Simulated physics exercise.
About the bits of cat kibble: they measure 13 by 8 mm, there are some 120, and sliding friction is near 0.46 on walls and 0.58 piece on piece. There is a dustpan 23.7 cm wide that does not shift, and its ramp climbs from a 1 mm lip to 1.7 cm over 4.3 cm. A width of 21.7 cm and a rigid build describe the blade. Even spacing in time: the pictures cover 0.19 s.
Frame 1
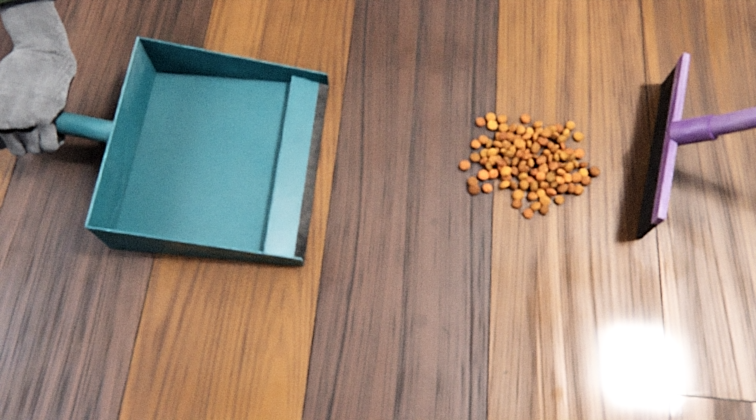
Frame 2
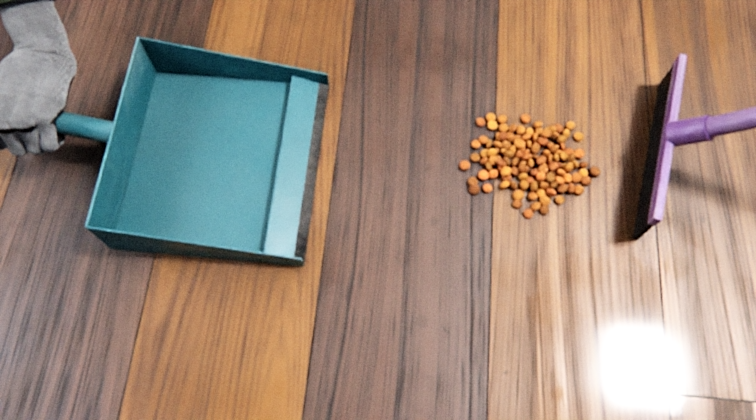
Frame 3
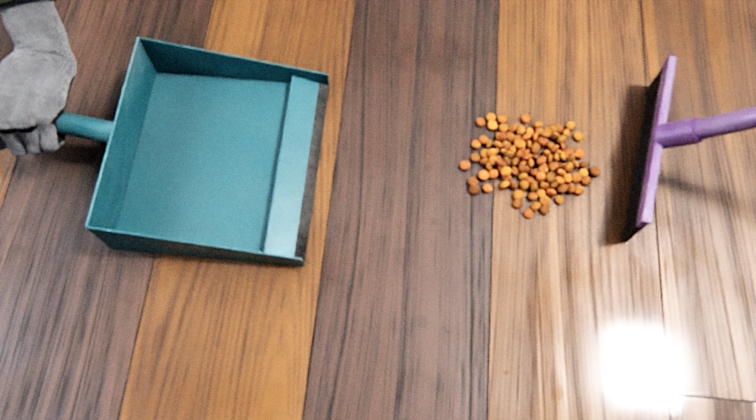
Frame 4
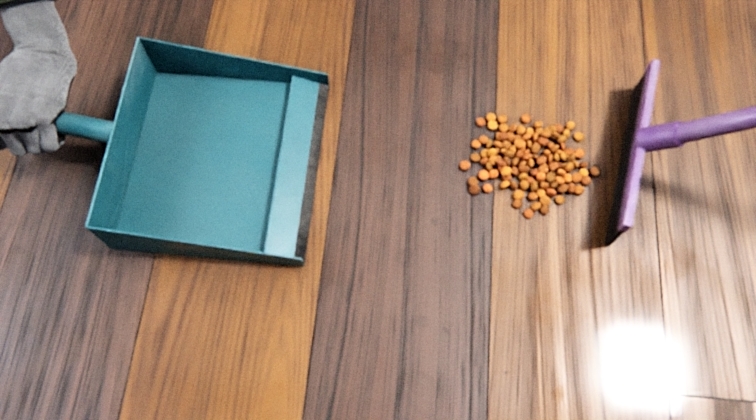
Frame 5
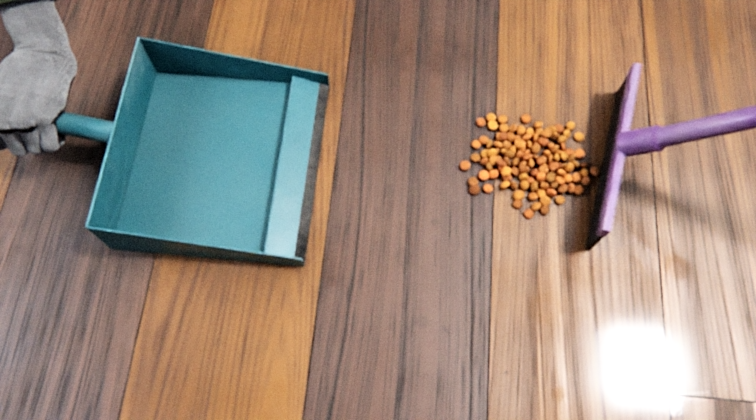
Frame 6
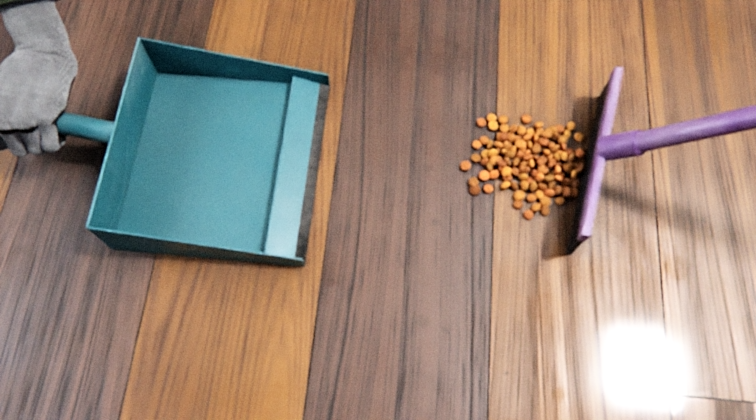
A purple broom-like tool slid slowly left across a striped wooden floor and nudged the near edge of a pile of brown kibble, while a gray-gloved hand held a teal dustpan still at left.
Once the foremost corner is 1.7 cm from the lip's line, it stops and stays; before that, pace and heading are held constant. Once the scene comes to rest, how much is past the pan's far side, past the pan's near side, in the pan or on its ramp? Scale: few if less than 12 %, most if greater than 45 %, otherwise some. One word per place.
Far side - few; near side - few; pan - few.
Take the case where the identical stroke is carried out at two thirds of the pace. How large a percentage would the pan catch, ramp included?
In that case close to 0 per cent.
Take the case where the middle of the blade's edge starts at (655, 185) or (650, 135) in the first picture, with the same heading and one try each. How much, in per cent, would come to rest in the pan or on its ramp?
First try about 0 per cent, second about 5 per cent.
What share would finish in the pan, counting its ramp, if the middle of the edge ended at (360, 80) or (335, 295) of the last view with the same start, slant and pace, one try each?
Around 25 per cent, and around 0 per cent.
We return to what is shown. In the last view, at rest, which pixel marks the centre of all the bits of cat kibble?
After settling, the middle sits near (344, 158).
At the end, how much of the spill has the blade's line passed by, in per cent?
About 25 per cent.
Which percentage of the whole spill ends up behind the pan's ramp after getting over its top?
Estimate: About 0 %.
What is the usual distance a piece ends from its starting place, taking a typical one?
I'd say near 22 cm.
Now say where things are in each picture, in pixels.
Blade from (658, 219) to (682, 62), moved 0.0 cm, 0 of the pieces shifted so far; middle of the pieces at (530, 163); pan at (209, 161), in the first picture.
Blade from (654, 220) to (679, 63), moved 0.4 cm, 0 of the pieces shifted so far; middle of the pieces at (530, 163), in the second picture.
Blade from (642, 222) to (668, 65), moved 1.8 cm, 0 of the pieces shifted so far; middle of the pieces at (530, 163), in the third picture.
Blade from (624, 226) to (652, 68), moved 3.9 cm, 0 of the pieces shifted so far; middle of the pieces at (530, 163), in the fourth picture.
Blade from (604, 231) to (634, 72), moved 6.2 cm, 0 of the pieces shifted so far; middle of the pieces at (530, 163), in the fifth picture.
Blade from (583, 236) to (615, 75), moved 8.5 cm, 14 of the pieces shifted so far; middle of the pieces at (530, 163); pan at (210, 162), in the sixth picture.
Then, 0.24 s after the last picture, middle of the blade 18 cm from the lip; 0 % over the lip, far side 5 %, near side 0 %.
Then, 0.40 s after the last picture, middle of the blade 8 cm from the lip; 0 % over the lip, far side 5 %, near side 0 %.
Then, 0.68 s after the last picture, middle of the blade 4 cm from the lip; 0 % over the lip, far side 5 %, near side 0 %.
In the end, far side 5 %, near side 0 %, pan 0 %, in front of the lip or behind the blade 95 %.
